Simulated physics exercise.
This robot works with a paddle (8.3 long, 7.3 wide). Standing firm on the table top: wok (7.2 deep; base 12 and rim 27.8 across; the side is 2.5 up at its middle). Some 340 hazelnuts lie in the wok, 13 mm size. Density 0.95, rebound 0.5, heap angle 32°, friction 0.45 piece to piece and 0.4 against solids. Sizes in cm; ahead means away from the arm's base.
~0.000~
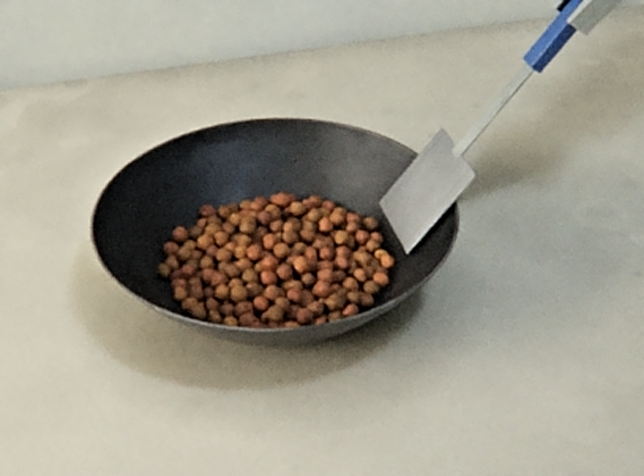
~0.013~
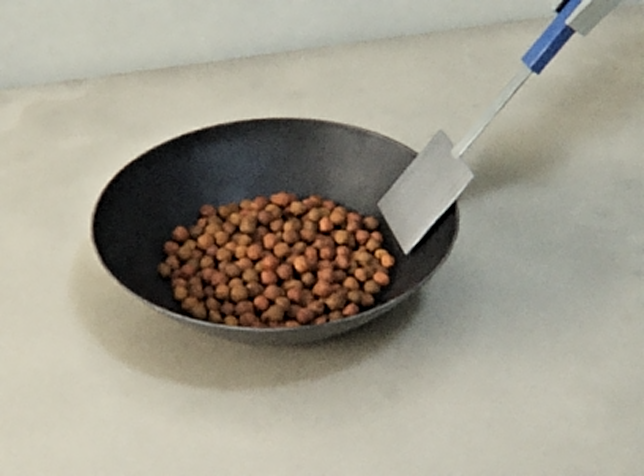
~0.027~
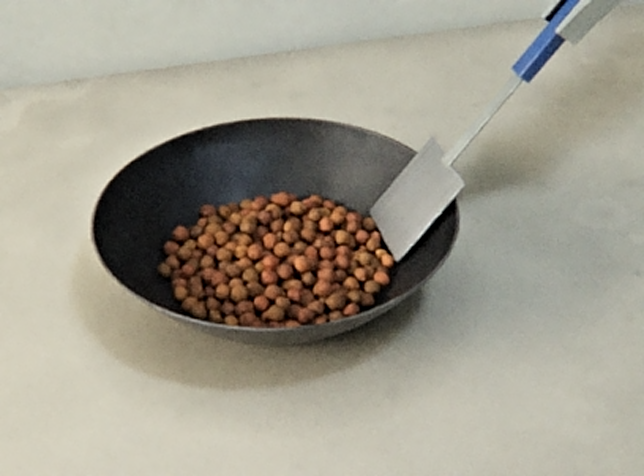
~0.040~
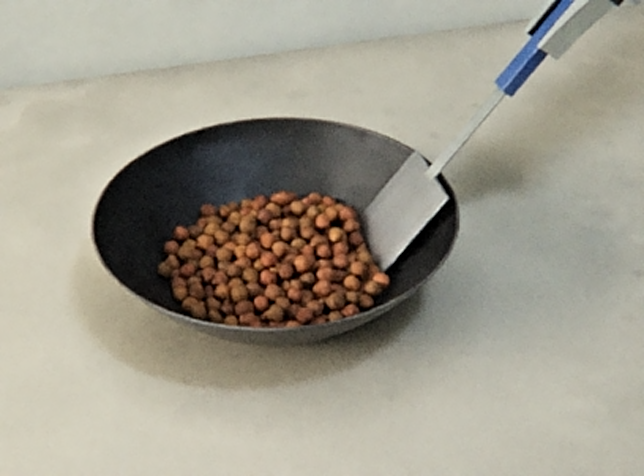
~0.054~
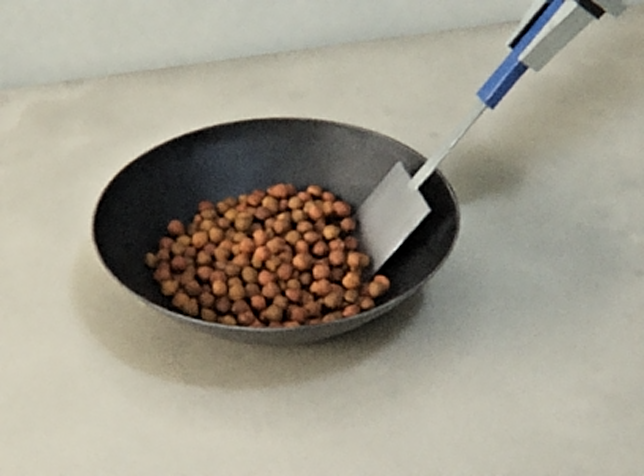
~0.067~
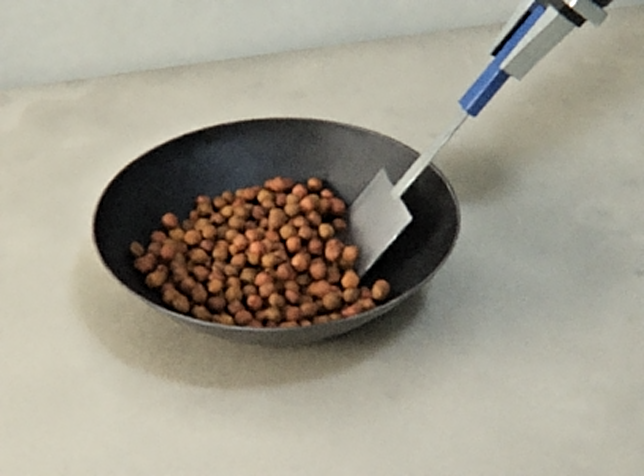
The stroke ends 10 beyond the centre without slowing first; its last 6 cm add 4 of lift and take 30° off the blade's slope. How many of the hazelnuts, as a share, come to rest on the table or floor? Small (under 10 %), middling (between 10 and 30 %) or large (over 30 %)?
Share on the table or floor: Large (over 30 %).
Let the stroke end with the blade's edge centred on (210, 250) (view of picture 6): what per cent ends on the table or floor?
Some 5 per cent.
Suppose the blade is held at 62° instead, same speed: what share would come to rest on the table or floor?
It would be near 40 per cent.
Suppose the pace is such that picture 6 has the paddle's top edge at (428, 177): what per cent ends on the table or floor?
About 25 per cent.
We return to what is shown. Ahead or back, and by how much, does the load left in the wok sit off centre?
About 2.5 cm ahead.
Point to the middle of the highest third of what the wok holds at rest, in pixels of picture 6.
Around (209, 253).
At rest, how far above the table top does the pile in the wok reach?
Some 4.5 cm.
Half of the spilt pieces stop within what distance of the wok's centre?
Roughly 42 cm.
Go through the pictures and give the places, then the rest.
The first picture shows the paddle top edge at (459, 150), sloping 51°; upper third of the load around (276, 255), from x 165 to 390, top at y 200; 344 in the wok.
The second picture shows the paddle top edge at (458, 152), sloping 51°; upper third of the load around (276, 254), from x 165 to 390, top at y 200.
The third picture shows the paddle top edge at (449, 160), sloping 51°; upper third of the load around (276, 254), from x 165 to 390, top at y 200.
The fourth picture shows the paddle top edge at (432, 173), sloping 51°; upper third of the load around (275, 254), from x 165 to 380, top at y 200.
The fifth picture shows the paddle top edge at (415, 185), sloping 51°; upper third of the load around (270, 251), from x 150 to 380, top at y 190.
The sixth picture shows the paddle top edge at (397, 193), sloping 51°; upper third of the load around (259, 250), from x 135 to 380, top at y 185; 344 in the wok.
After 0.11 s, sloping 51°, highest piece 8 above the table; 344 in the wok.
After 0.16 s, sloping 44°, highest piece 10 above the table; 341 in the wok, 3 on the blade or in flight.
After 0.38 s, sloping 21°, highest piece 19 above the table; 204 in the wok, 32 on the table or floor, 108 on the blade or in flight.
After 1.43 s, sloping 21°, highest piece 4 above the table; 204 in the wok, 140 on the table or floor.
In the end, 204 in the wok, 140 on the table or floor. That is 41 % on the table or floor.
